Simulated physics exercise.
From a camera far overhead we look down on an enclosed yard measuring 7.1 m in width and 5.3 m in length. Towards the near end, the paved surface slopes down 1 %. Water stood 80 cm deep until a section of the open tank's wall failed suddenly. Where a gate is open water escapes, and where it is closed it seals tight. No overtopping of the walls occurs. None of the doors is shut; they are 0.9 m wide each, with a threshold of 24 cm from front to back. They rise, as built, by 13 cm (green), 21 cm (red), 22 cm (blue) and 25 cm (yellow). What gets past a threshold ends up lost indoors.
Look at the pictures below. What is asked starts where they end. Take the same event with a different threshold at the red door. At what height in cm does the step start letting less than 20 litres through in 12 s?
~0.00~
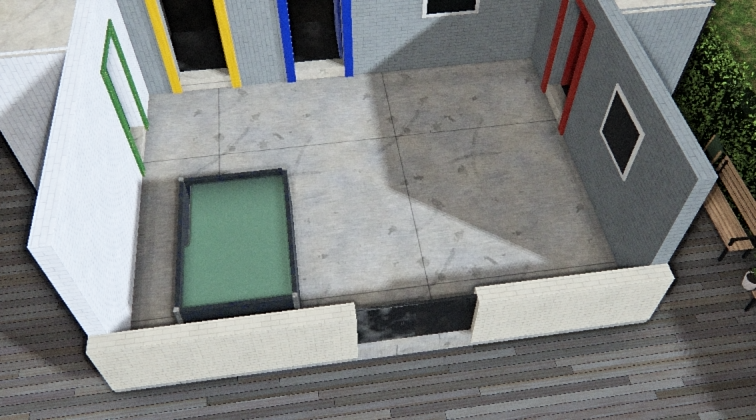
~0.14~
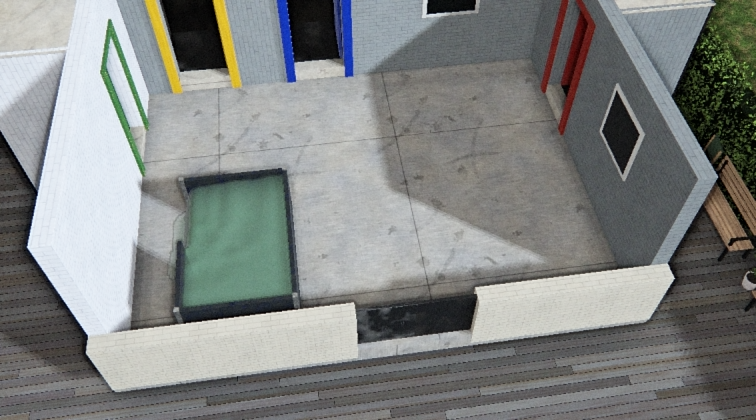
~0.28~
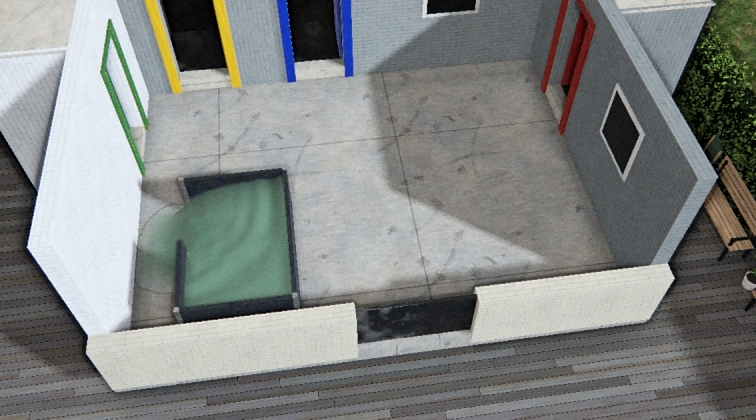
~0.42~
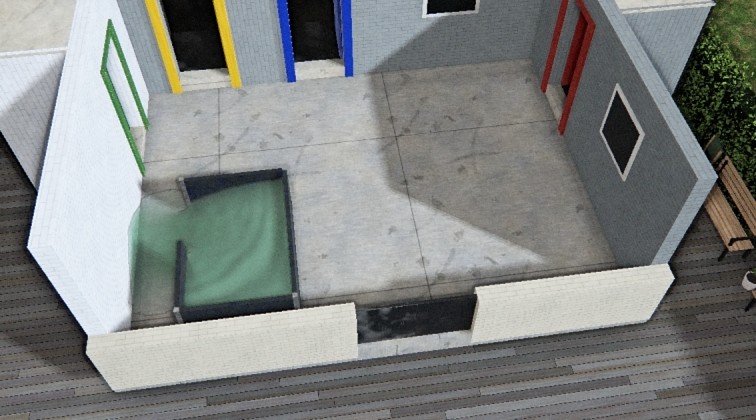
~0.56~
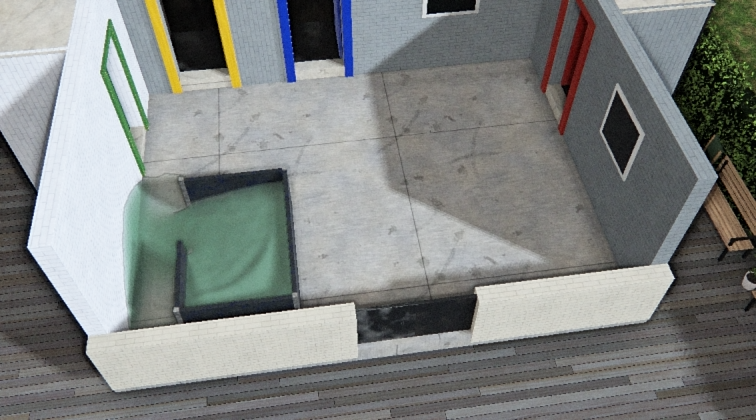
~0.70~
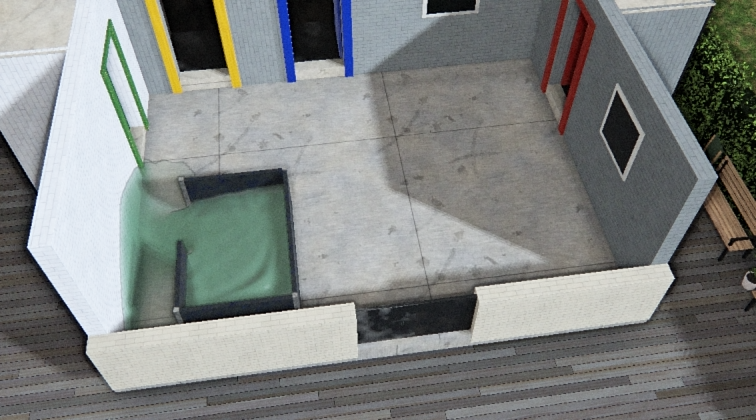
At about 8 cm.
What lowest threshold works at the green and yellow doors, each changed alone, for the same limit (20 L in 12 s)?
About 7.5 cm at green and about 23 cm at yellow.
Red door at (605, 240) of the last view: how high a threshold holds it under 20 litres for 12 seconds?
About 8.5 cm.
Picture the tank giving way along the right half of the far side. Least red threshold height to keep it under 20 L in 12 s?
Roughly 11.0 cm.
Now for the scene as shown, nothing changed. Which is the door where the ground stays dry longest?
I'd say the red door.
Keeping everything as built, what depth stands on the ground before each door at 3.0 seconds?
Centimetres: Green = 10, red = 0, blue = 10, yellow = 23.
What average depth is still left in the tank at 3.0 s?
29 cm, roughly.
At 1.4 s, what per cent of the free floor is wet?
Roughly 20 percent of the floor.
After 1.4 s water covers 20 % of the floor, deepest (56 cm) near (138, 244); it has not reached the red door.
After 3.0 s water covers 40 % of the floor, deepest (40 cm) near (129, 363); it has not reached the red door.
After 12.0 s water covers 95 % of the floor, deepest (14 cm) near (129, 363); 5 cm at the red door, 0 litres in over its 21 cm threshold.
At the red door as built, the water arrived by 4.3 s and peaked near 12 cm at 4.8 s.
Run again over the same 12 s with other heights there, 34 litres in over 7 cm, 6 litres over 9.5 cm. The limit of 20 litres is kept from about 8 cm up.
